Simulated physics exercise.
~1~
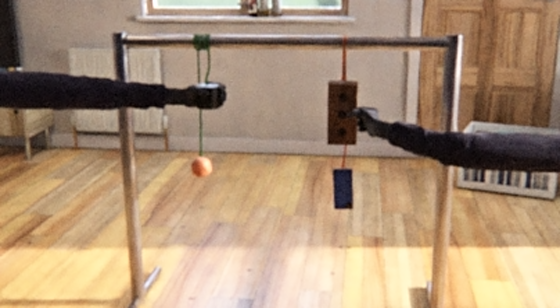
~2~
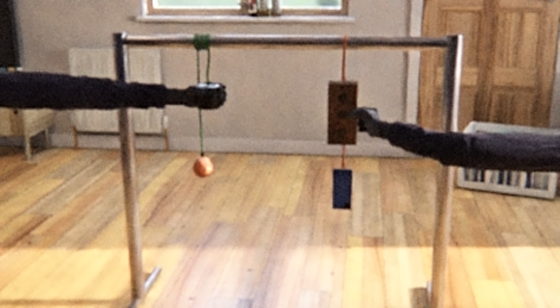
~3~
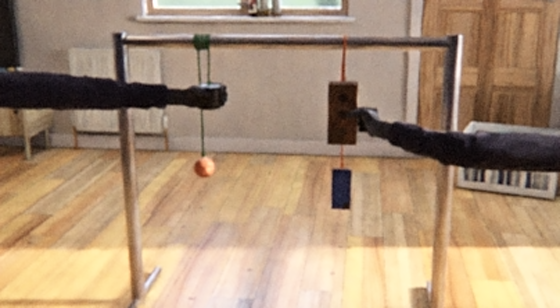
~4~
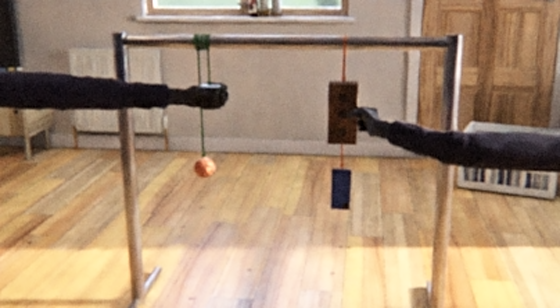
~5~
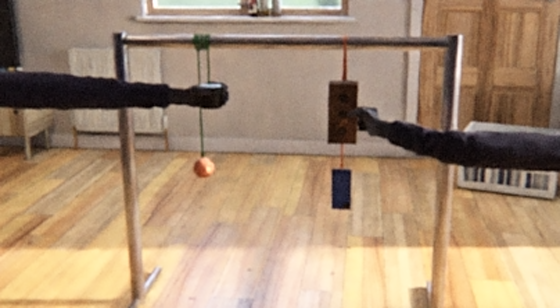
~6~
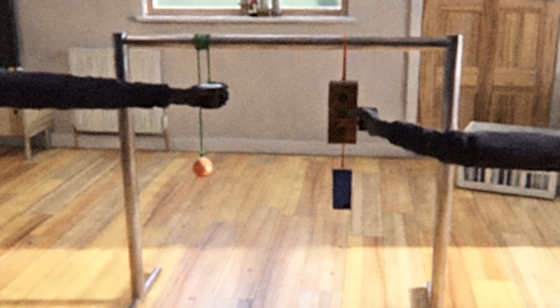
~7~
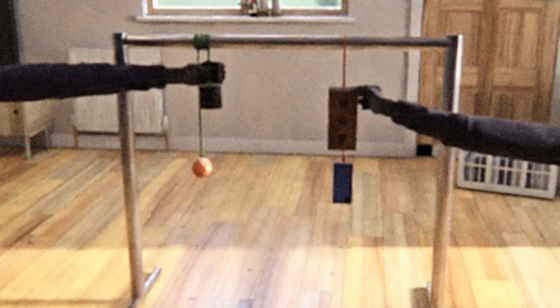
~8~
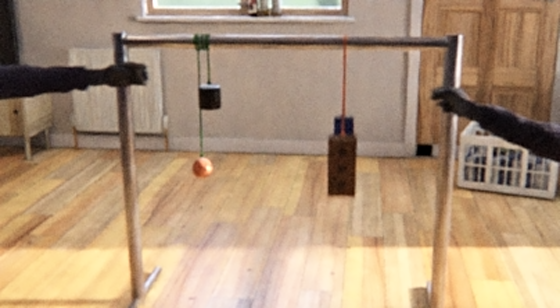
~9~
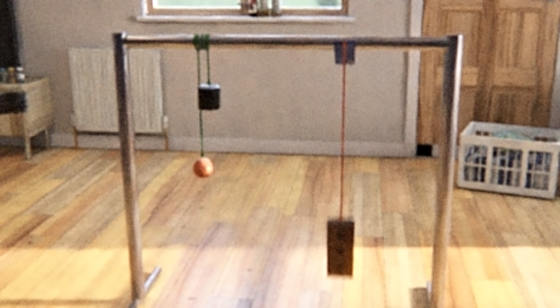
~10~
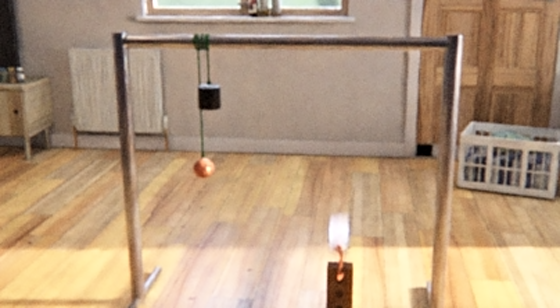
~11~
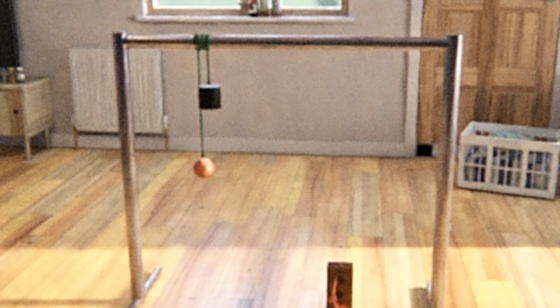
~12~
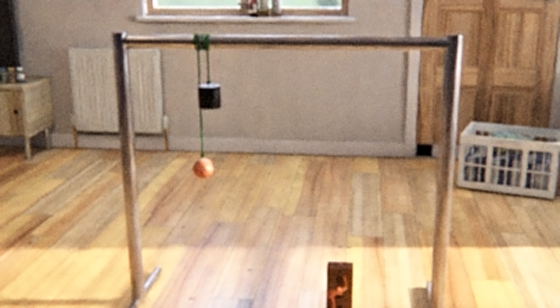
A brick on the right side of a metal rail dropped to the wooden floor after two hands let go, pulling its red cord and a dark phone up and over the rail, while the black object and orange on the left stayed hanging.
